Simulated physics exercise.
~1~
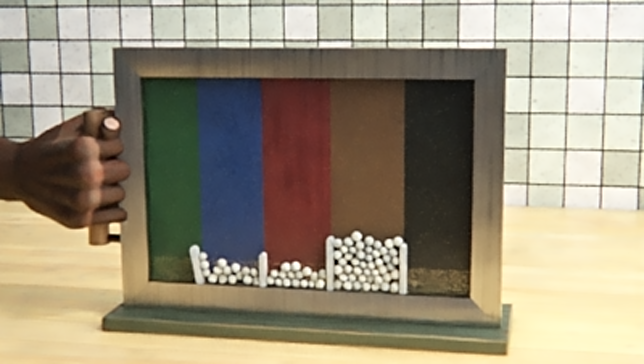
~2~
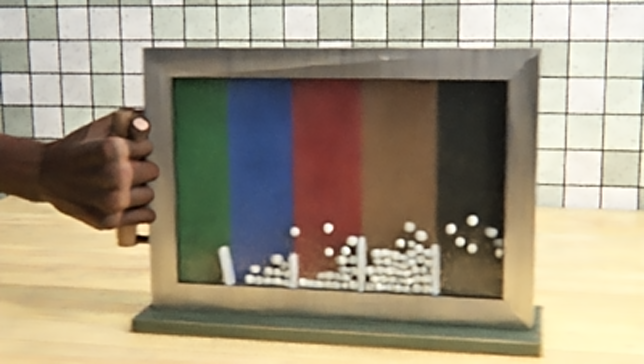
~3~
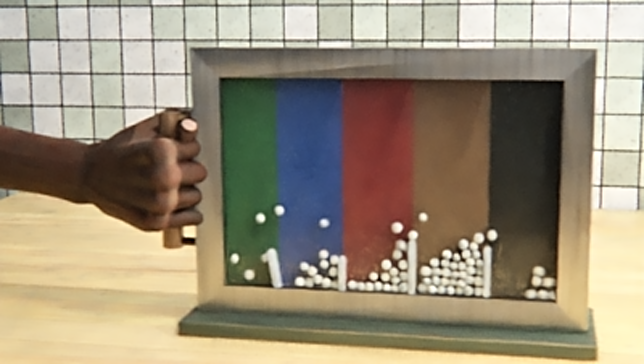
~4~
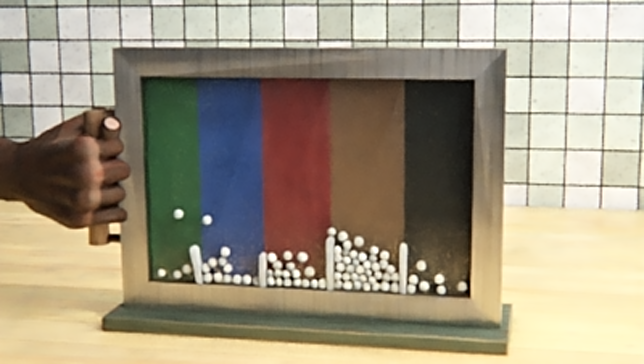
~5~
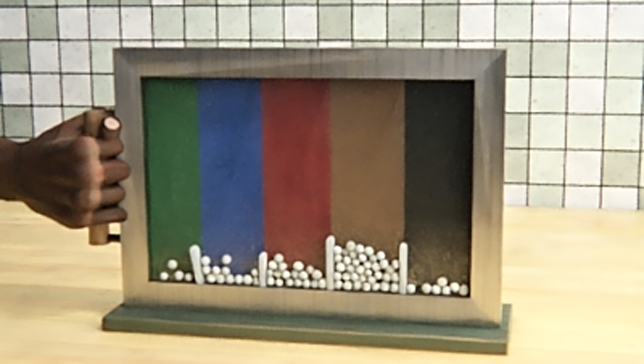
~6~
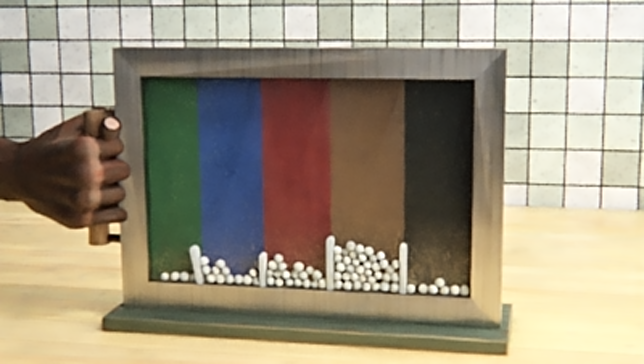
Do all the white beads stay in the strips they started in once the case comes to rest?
No, some of them end up in a different strip, with a few lying in the green and black strips that were empty at first. Most of the beads still rest in the blue, red and brown strips.
A hand slid an upright framed case with five coloured strips to the right and back left, making the small white beads inside hop over the low dividers. It ended where it began, with a few beads now lying in the green and black strips.
